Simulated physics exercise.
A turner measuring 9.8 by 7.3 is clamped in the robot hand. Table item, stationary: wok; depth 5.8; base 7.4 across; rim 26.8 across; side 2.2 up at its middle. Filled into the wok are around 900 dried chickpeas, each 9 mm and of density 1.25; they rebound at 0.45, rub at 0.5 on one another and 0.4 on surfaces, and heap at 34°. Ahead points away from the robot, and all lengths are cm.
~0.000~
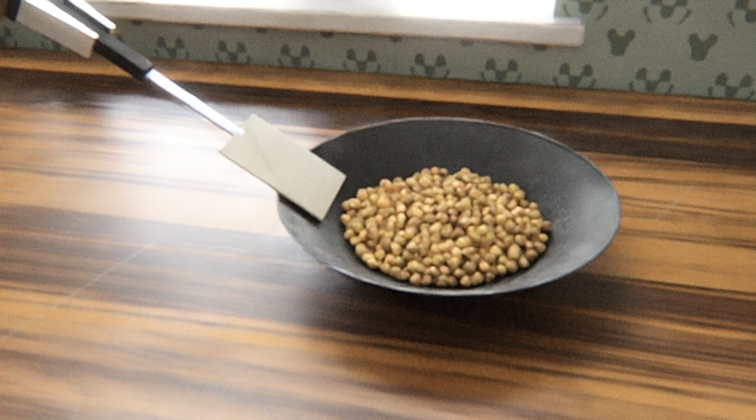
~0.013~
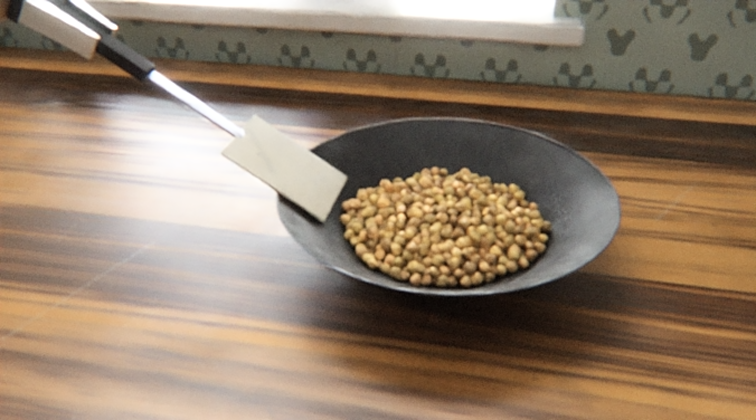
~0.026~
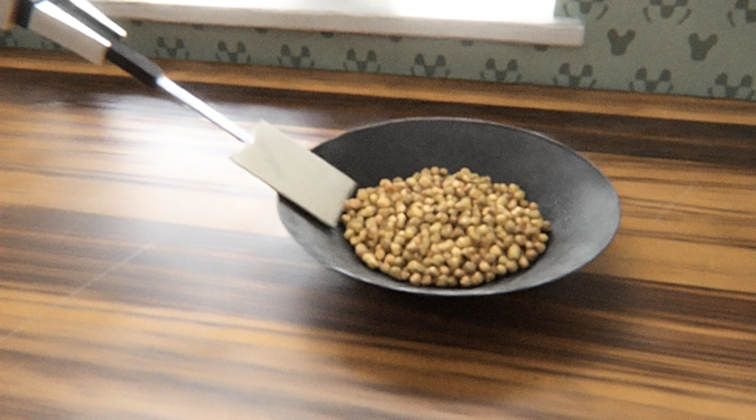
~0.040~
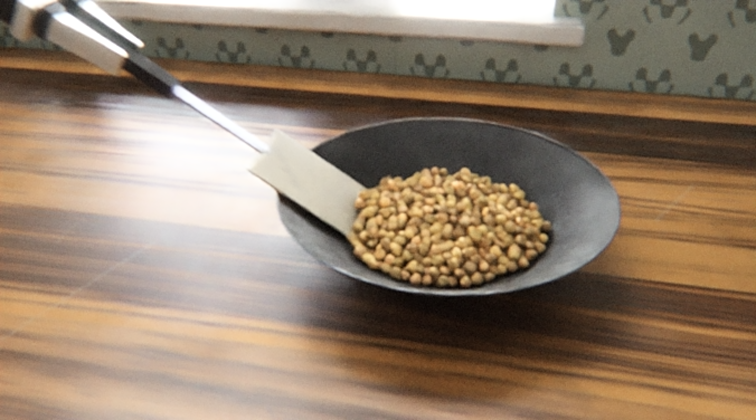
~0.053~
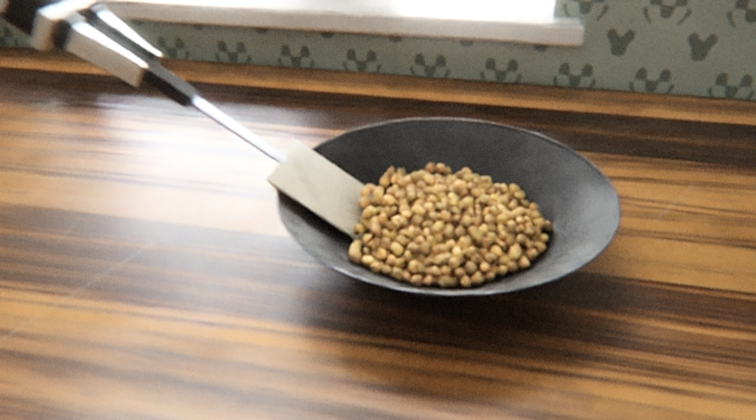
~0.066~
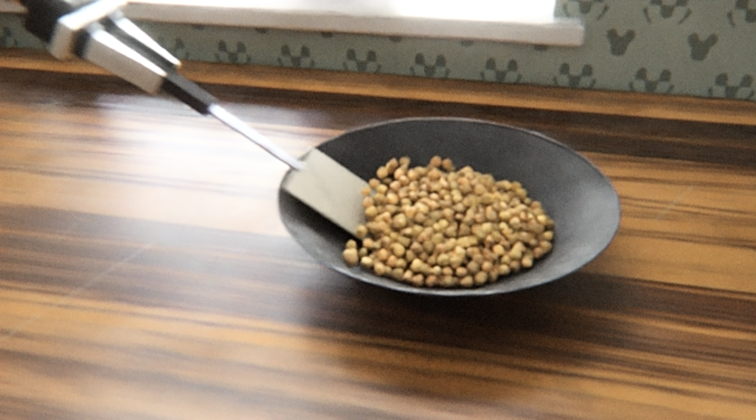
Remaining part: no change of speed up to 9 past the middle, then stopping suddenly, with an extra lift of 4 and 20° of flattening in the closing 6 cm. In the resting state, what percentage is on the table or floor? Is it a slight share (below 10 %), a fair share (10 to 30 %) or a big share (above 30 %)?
It is a big share.
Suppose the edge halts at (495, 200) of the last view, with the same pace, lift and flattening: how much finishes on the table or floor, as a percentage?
Approximately 10 per cent, I reckon.
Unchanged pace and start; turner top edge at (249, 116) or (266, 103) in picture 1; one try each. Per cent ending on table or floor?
About 40 and 40 per cent.
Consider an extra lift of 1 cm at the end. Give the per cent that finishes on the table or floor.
Result: Approx. 40 %.
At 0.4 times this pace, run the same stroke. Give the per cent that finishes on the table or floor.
That comes to some 10 per cent, roughly.
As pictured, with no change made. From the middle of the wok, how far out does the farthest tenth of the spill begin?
That distance is around 60 cm.
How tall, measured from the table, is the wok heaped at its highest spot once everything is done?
Roughly 5.5 centimetres.
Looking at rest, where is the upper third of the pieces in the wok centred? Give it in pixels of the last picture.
About (531, 225).
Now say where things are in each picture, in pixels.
In the first picture, turner top edge at (236, 132), sloping 33°; upper third of the load around (445, 216), from x 345 to 545, top at y 170; 900 in the wok.
In the second picture, turner top edge at (238, 133), sloping 33°; upper third of the load around (445, 216), from x 345 to 545, top at y 170.
In the third picture, turner top edge at (247, 139), sloping 33°; upper third of the load around (445, 216), from x 345 to 545, top at y 170.
In the fourth picture, turner top edge at (263, 149), sloping 33°; upper third of the load around (444, 216), from x 350 to 545, top at y 170.
In the fifth picture, turner top edge at (281, 159), sloping 33°; upper third of the load around (441, 213), from x 355 to 545, top at y 170.
In the sixth picture, turner top edge at (298, 166), sloping 33°; upper third of the load around (444, 211), from x 350 to 550, top at y 160; 900 in the wok.
By 0.10 s, sloping 33°, highest piece 6 above the table; 900 in the wok.
By 0.14 s, sloping 28°, highest piece 7 above the table; 898 in the wok, 2 on the blade or in flight.
By 0.36 s, sloping 13°, highest piece 15 above the table; 537 in the wok, 144 on the table or floor, 219 on the blade or in flight.
By 1.41 s, sloping 13°, highest piece 5 above the table; 537 in the wok, 363 on the table or floor.
Final count, 537 in the wok, 363 on the table or floor. That is 40 % on the table or floor.
